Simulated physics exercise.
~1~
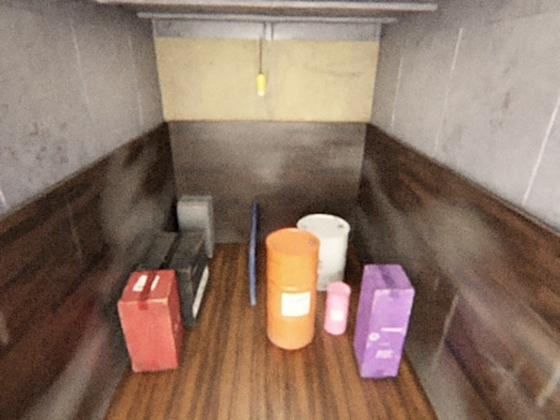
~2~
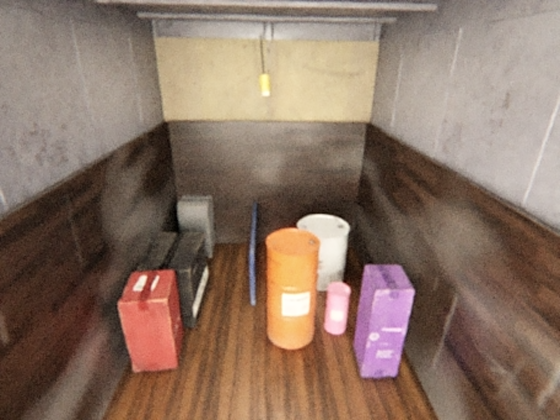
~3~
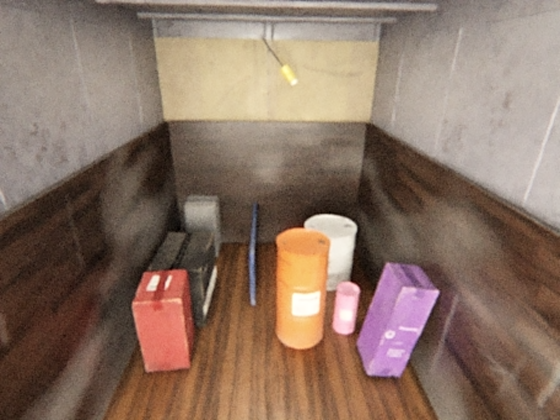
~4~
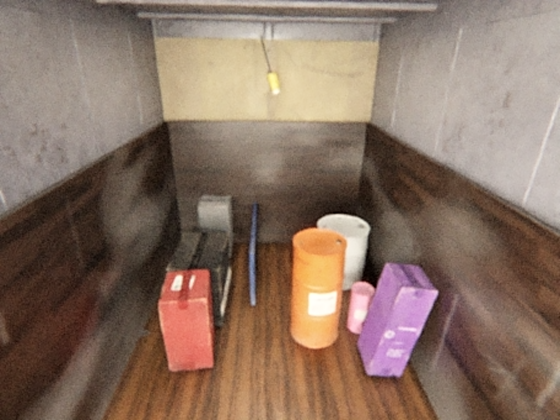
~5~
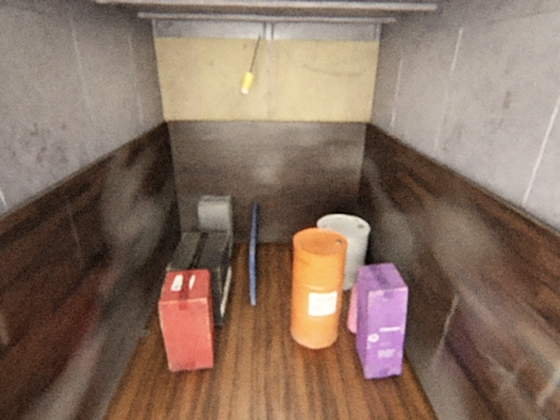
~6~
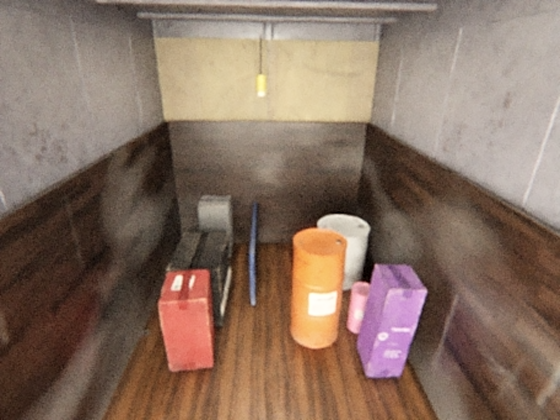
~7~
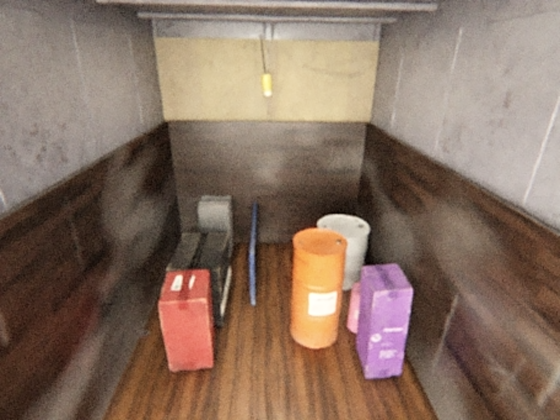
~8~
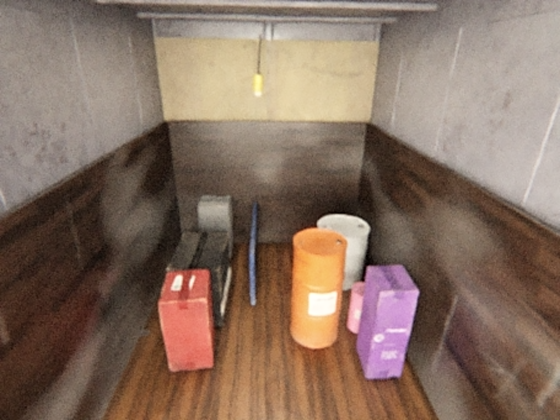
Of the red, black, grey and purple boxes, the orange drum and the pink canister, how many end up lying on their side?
None of them end up on their side. The purple box leans for a while but comes back up, and the others slide to the right without falling over.
